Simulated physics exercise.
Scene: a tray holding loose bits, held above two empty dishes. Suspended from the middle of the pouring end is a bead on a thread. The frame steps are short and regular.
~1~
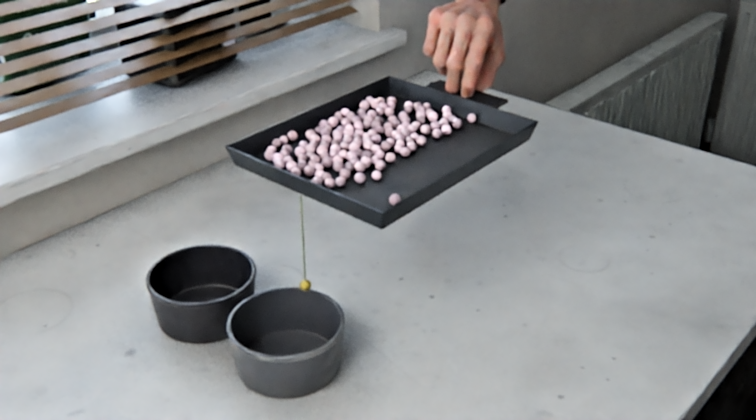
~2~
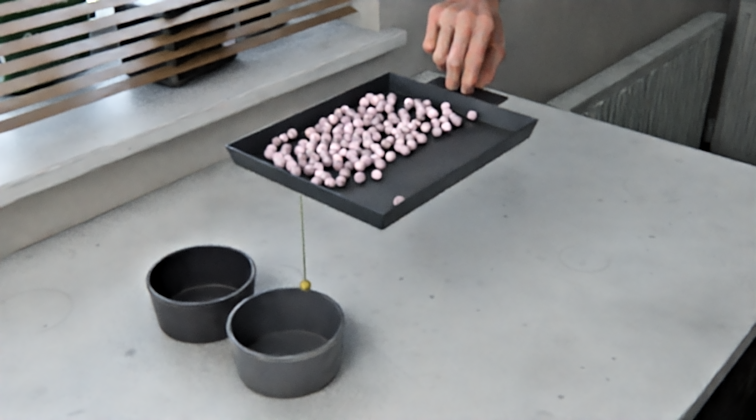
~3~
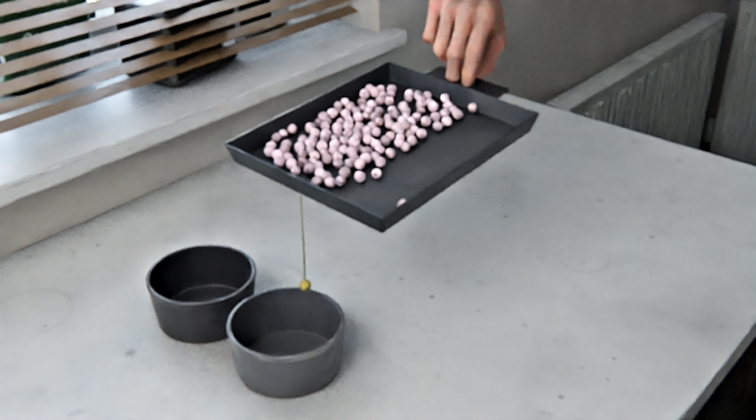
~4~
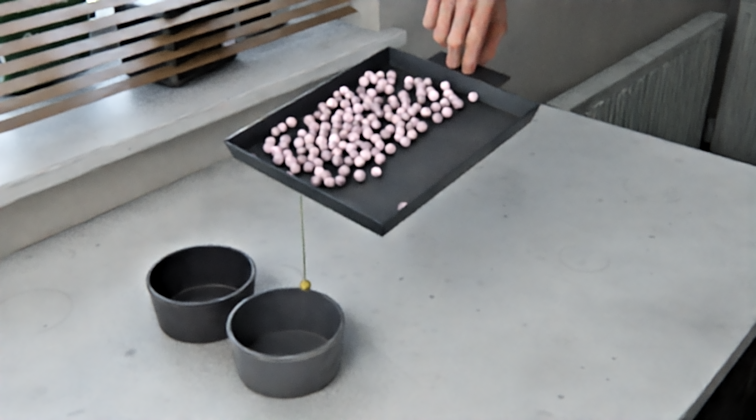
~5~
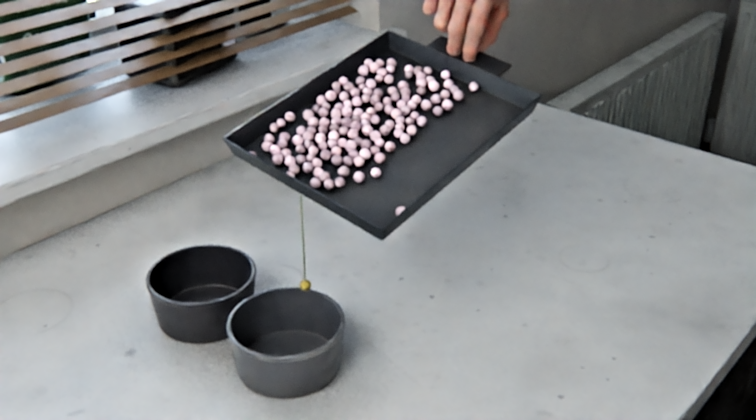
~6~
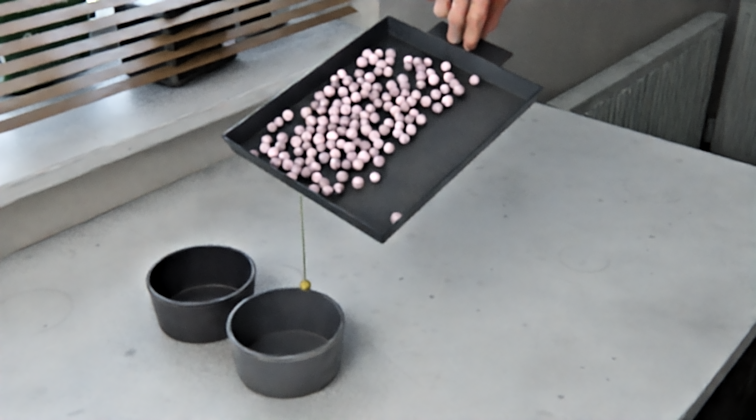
A dark tray of small pinkish balls, gripped by a hand at its far edge, starts out level above two empty dark dishes and a bead on a thread. The hand gradually raises the far side, and the front edge dips toward its right corner. Finally, most of the balls are shifting across the steeper tray.
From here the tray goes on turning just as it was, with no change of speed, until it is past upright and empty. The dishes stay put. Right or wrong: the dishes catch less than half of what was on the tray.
Right - they catch less than half.
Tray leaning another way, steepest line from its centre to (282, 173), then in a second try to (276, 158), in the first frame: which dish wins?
Going by the two slopes in order, it's the left-side one and then the left-side one.
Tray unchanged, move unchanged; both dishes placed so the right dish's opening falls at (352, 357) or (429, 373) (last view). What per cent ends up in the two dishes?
You'd get near 80 per cent and afterwards near 70 per cent.
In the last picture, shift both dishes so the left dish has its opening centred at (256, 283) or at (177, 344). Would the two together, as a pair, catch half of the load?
A majority, then a minority.
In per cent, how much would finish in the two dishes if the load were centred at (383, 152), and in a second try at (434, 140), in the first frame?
Around 0 percent the first time, around 0 percent the second.
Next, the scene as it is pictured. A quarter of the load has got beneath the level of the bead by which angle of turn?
Angle: Approx. 65 degrees.
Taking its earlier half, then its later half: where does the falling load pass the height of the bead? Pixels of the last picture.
Half one: (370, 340), half two: (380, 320).
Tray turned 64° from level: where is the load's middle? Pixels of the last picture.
Load centre: Approx. (371, 238).
Shortly afterwards, tray tipped steeply; near two thirds on the tray; near a quarter outside both; a little in the air.
Next, tray tipped past a quarter turn; only a few on the tray; only a few in the right dish; all but a few outside both; only a few in the air.
Some moments later, tray tipped past a quarter turn; only a few in the right dish; all but a few outside both.
In the end, tray tipped past a quarter turn; only a few in the right dish; none at all in the left dish; all but a few outside both.
